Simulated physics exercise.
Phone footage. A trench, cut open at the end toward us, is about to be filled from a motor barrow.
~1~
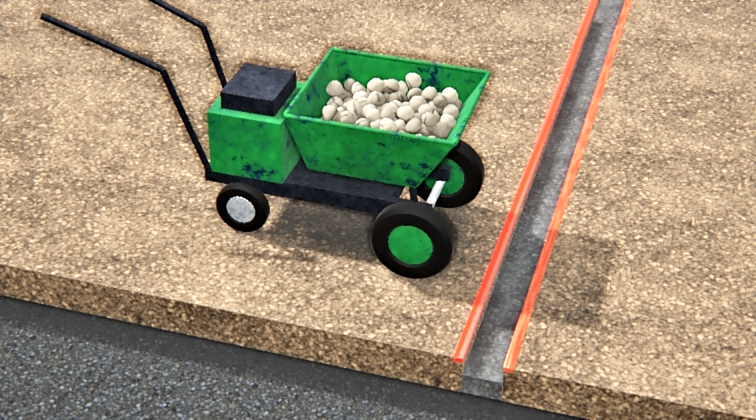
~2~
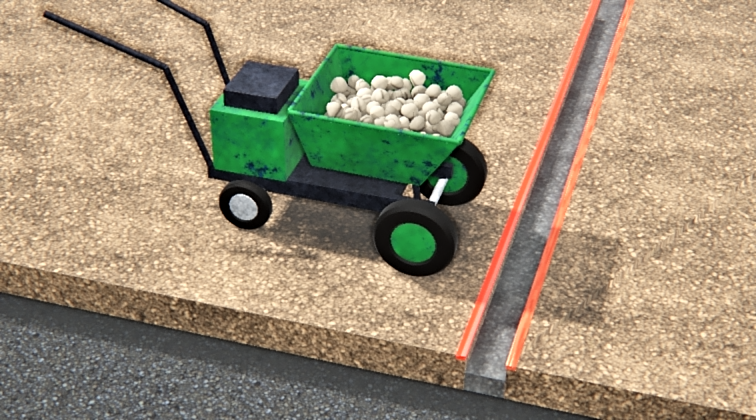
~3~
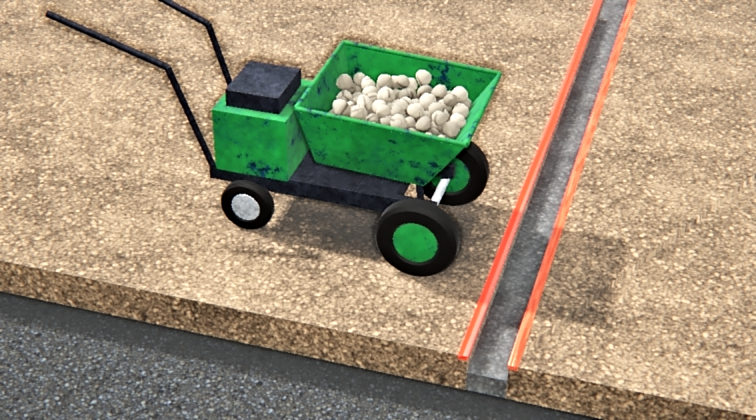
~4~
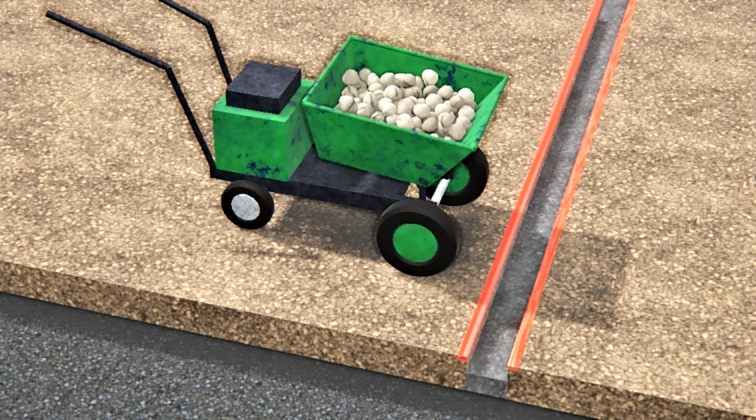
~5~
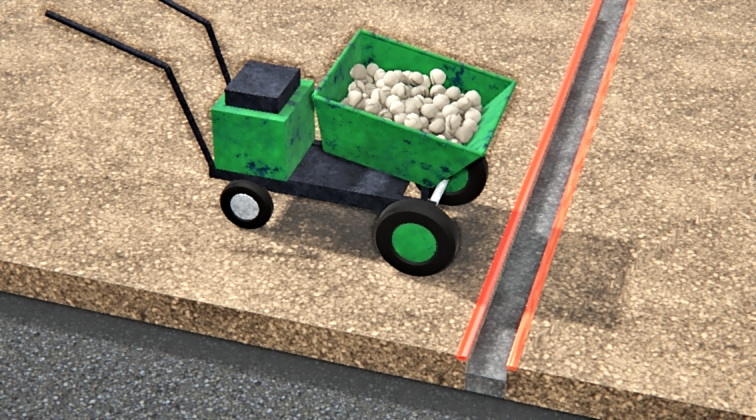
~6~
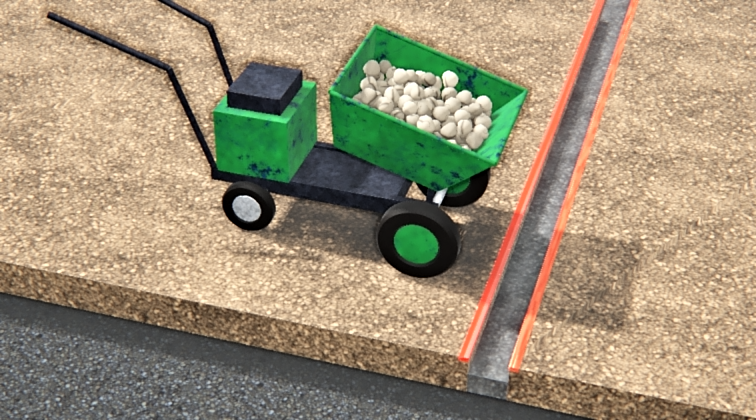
To begin with, a green motor barrow with a level skip of pale, rounded pebbles stands just left of a narrow, orange-edged trench. It edges very slightly right, then the skip tilts gradually toward the trench, its back rising clearly while the pebbles remain heaped inside.
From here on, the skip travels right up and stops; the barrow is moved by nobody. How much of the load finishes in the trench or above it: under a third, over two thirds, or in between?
Going by that, the trench doesn't reach a third of the load.
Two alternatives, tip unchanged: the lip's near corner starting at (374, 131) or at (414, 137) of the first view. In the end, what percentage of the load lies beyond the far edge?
In order: About 10 % and 50 %.
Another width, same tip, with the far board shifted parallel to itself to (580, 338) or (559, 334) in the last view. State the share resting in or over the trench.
Lab note: Case 1 around 60 %, case 2 20 %.
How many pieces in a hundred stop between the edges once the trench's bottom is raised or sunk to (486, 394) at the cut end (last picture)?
Roughly 0 in a hundred.
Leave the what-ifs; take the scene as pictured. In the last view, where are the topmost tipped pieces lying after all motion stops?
Peak at rest, last frame: Around (593, 253).
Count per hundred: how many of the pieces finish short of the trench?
About 0 %.
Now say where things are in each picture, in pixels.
In the first frame, lip of the skip (455, 144), level; top of the load (389, 110), river pebbles; first edge of the trench (473, 318); far edge (522, 328), the trench under half as wide as the skip, and about half as deep as wide.
In the second frame, lip of the skip (459, 142), level; top of the load (393, 108).
In the third frame, lip of the skip (466, 145), tipped barely; top of the load (399, 107).
In the fourth frame, lip of the skip (473, 149), tipped a little; top of the load (386, 106).
In the fifth frame, lip of the skip (482, 155), tipped a little; top of the load (379, 97).
In the sixth frame, lip of the skip (495, 164), tipped clearly; top of the load (392, 95); first edge of the trench (479, 318); far edge (527, 327).
Just after the last frame, skip tipped steeply; every one in the skip.
A moment on, skip tipped right over; the larger part in the skip; roughly a quarter beyond it; just a few falling.
Further on, skip tipped right over; roughly a quarter in the skip; the larger part beyond it.
When it is over, skip tipped right over; roughly a quarter in the skip; not one in or heaped over the trench; the larger part beyond it.
